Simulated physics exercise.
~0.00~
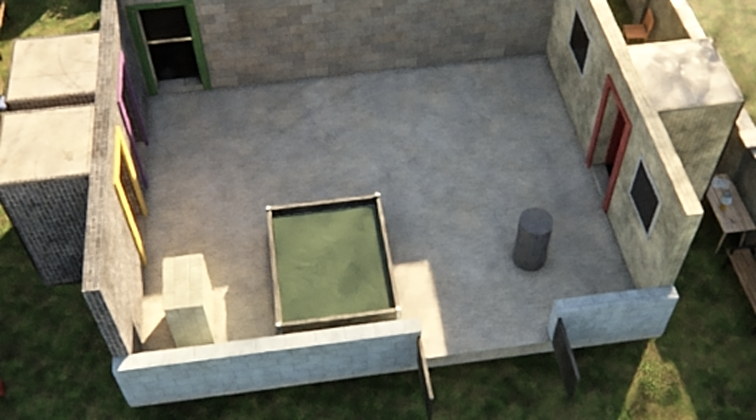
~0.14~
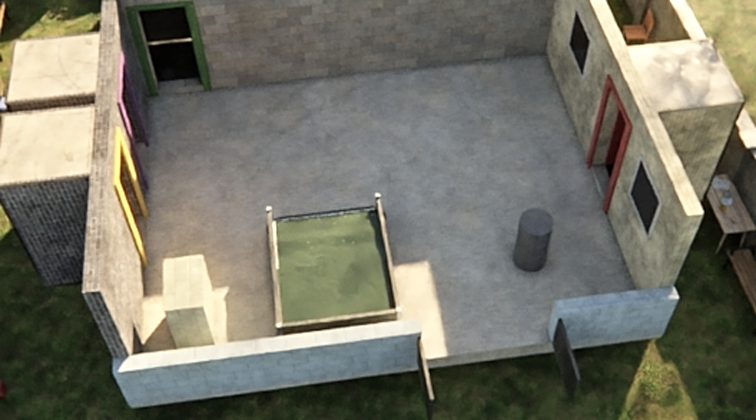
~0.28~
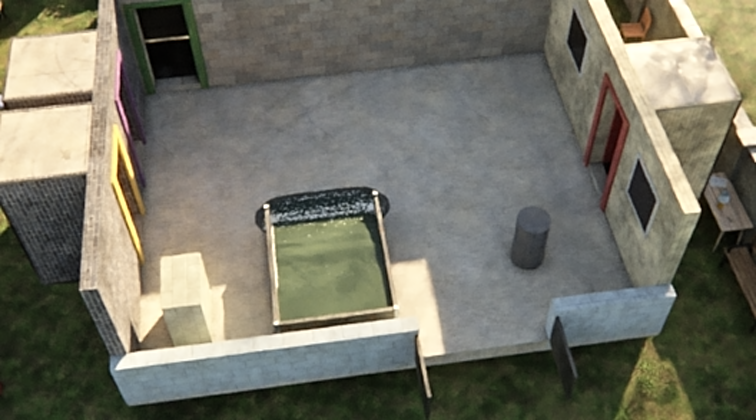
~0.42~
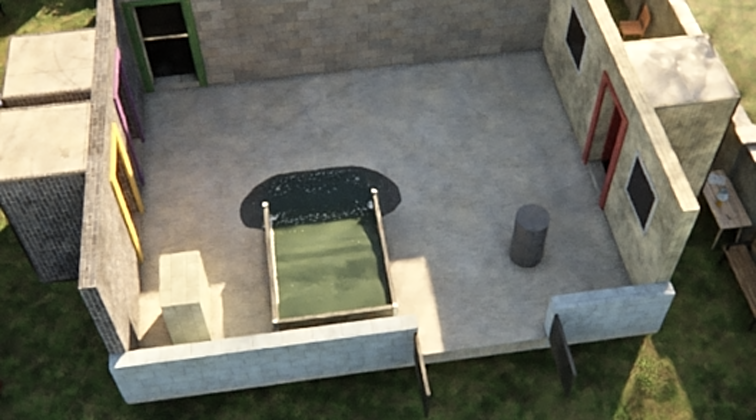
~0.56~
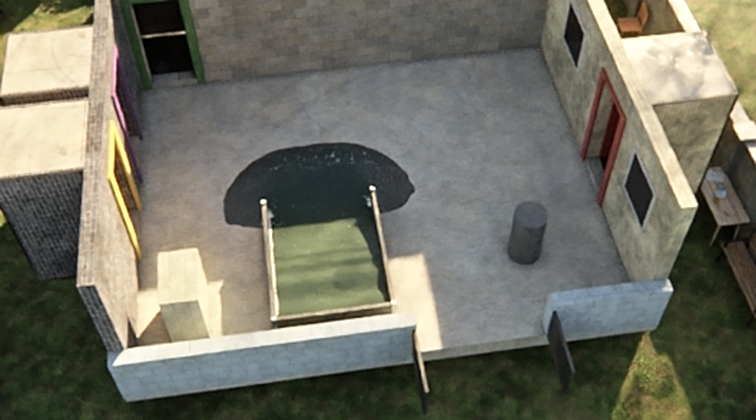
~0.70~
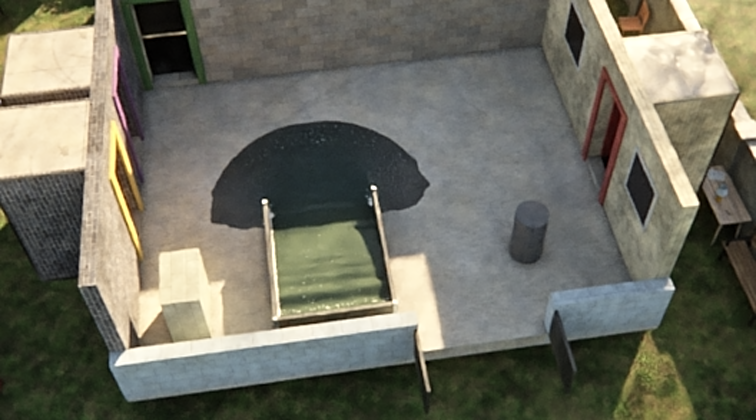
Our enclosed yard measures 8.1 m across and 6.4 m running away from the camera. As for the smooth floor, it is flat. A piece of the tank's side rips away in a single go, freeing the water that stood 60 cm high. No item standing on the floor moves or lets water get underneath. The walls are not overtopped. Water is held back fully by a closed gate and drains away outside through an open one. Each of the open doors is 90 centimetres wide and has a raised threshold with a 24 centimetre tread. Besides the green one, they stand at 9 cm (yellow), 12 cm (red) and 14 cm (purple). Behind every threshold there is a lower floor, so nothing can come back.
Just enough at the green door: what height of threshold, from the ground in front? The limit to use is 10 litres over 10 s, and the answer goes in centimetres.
Some 20 cm.
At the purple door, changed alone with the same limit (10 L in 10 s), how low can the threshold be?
Purple: Roughly 8.5 cm.
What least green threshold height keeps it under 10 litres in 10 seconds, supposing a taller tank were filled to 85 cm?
In that case, roughly 32 cm.
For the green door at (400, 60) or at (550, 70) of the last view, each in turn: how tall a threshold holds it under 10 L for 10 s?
In turn: About 15 cm, about 17 cm.
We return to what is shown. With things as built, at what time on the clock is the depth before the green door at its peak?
3.6 s.
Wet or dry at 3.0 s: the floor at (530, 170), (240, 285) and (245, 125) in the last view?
So the three spots come out spared, spared, swamped, in that order.
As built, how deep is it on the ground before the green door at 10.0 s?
About 5.0 centimetres.
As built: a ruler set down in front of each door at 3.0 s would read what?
Depth (cm): Yellow 0 / red 0 / green 20 / purple 6.
After 1.4 s water covers 30 % of the floor, deepest (25 cm) near (297, 218); it has not reached the green door.
After 3.0 s water covers 45 % of the floor, deepest (33 cm) near (152, 92); 20 cm at the green door, 2 litres in over its 13 cm threshold.
After 10.0 s water covers 95 % of the floor, deepest (10 cm) near (210, 366); 5 cm at the green door, 46 litres in over its 13 cm threshold.
At the green door as built, the water arrived by 2.0 s and peaked near 22 cm at 3.6 s.
With a threshold of 18.5 cm, 15 litres would have come in within the 10 s; with 25 cm, 3 litres. So under 10 litres takes about 20 cm.
